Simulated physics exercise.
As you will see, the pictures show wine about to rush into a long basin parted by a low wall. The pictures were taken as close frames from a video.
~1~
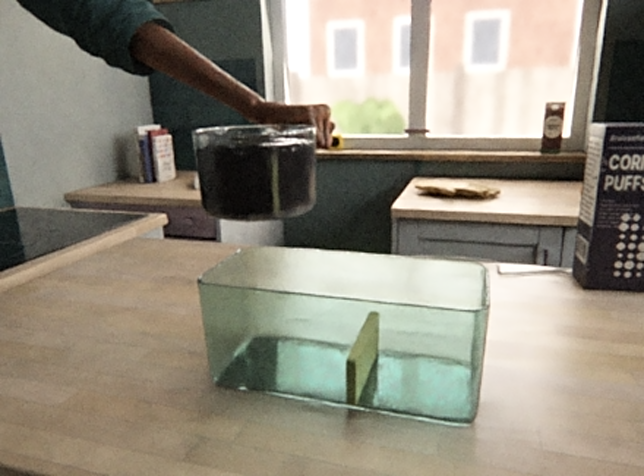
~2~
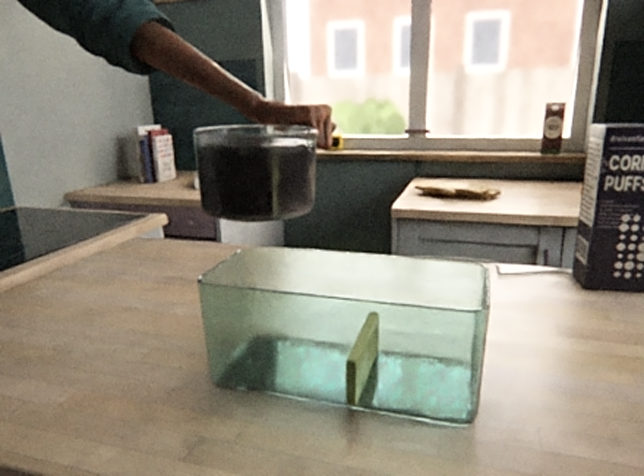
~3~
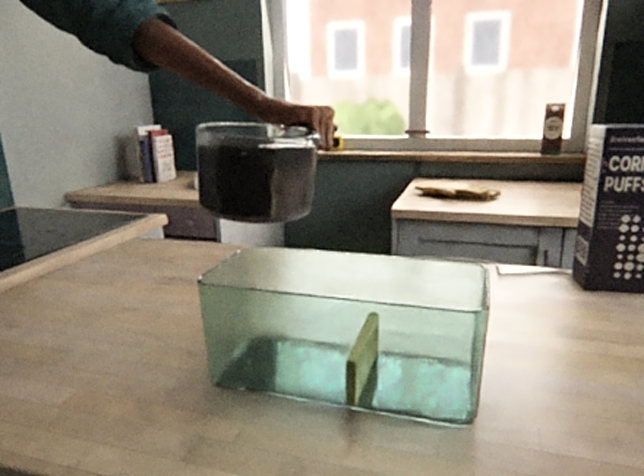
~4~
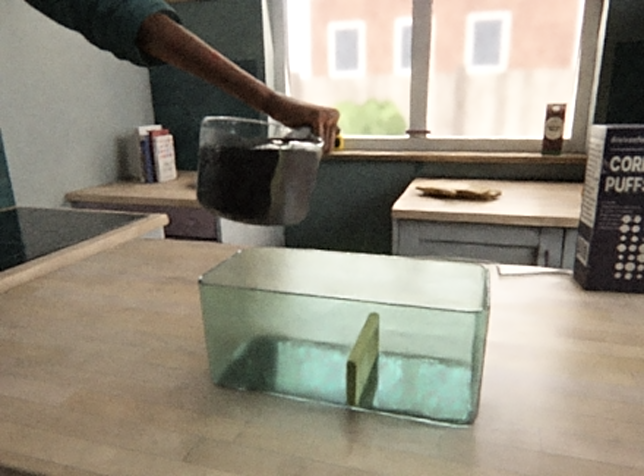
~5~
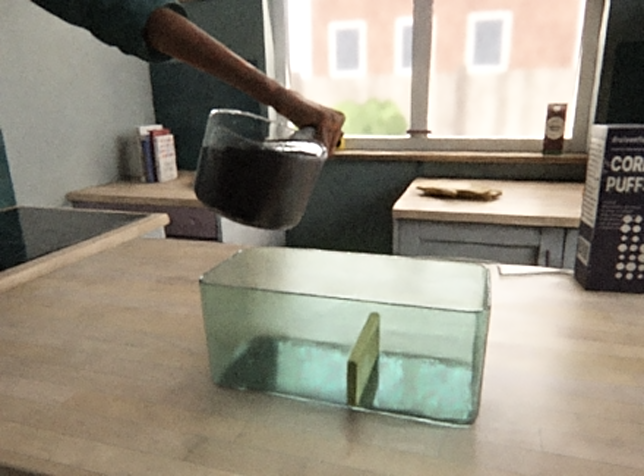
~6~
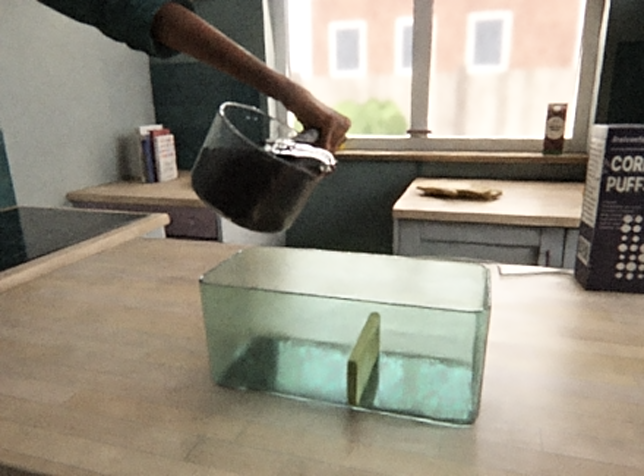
A hand tilts a clear pot of dark liquid rightward above a divided glass basin.
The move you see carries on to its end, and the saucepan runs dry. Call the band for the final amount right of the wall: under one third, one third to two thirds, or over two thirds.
Band: One third to two thirds.
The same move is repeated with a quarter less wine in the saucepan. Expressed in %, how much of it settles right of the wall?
Estimate: Around 35 per cent.
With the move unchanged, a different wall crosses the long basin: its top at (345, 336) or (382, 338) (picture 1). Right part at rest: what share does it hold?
The first position gives around 75 percent, the second around 25 percent.
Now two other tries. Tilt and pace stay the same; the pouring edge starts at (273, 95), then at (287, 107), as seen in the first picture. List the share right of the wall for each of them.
The first gives 15 %, the second 30 %.
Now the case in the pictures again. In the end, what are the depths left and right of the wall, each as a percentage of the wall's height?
Left part: 40 per cent; right part: 50.
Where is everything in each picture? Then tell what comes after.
In the first frame, tilt 0°; pouring edge (311, 131); surface from (207, 142) to (311, 142); the long basin's rim runs from (222, 264) to (488, 287); the wall's top is at (364, 334).
In the second frame, tilt 1°; pouring edge (312, 133); surface from (208, 141) to (312, 143).
In the third frame, tilt 6°; pouring edge (315, 139); surface from (210, 141) to (314, 145).
In the fourth frame, tilt 13°; pouring edge (319, 147); surface from (213, 142) to (318, 147).
In the fifth frame, tilt 22°; pouring edge (323, 158); surface from (214, 143) to (324, 150).
In the sixth frame, tilt 33°; pouring edge (324, 172); surface from (210, 151) to (325, 161); 3 per cent is over the edge.
A moment on, the saucepan is tipped on its side and 39 per cent is still to pour, 5 is left of the wall and 26 right of it.
Next, the saucepan is tipped right over and 8 per cent is still to pour, 33 is left of the wall and 53 right of it.
Then the saucepan is tipped right over and 1 per cent is still to pour, 47 is left of the wall and 49 right of it.
Later the saucepan is tipped right over and 0 per cent is still to pour, 50 is left of the wall and 49 right of it.
At rest 50 per cent lies left of the wall, 49 right of it and 1 outside.
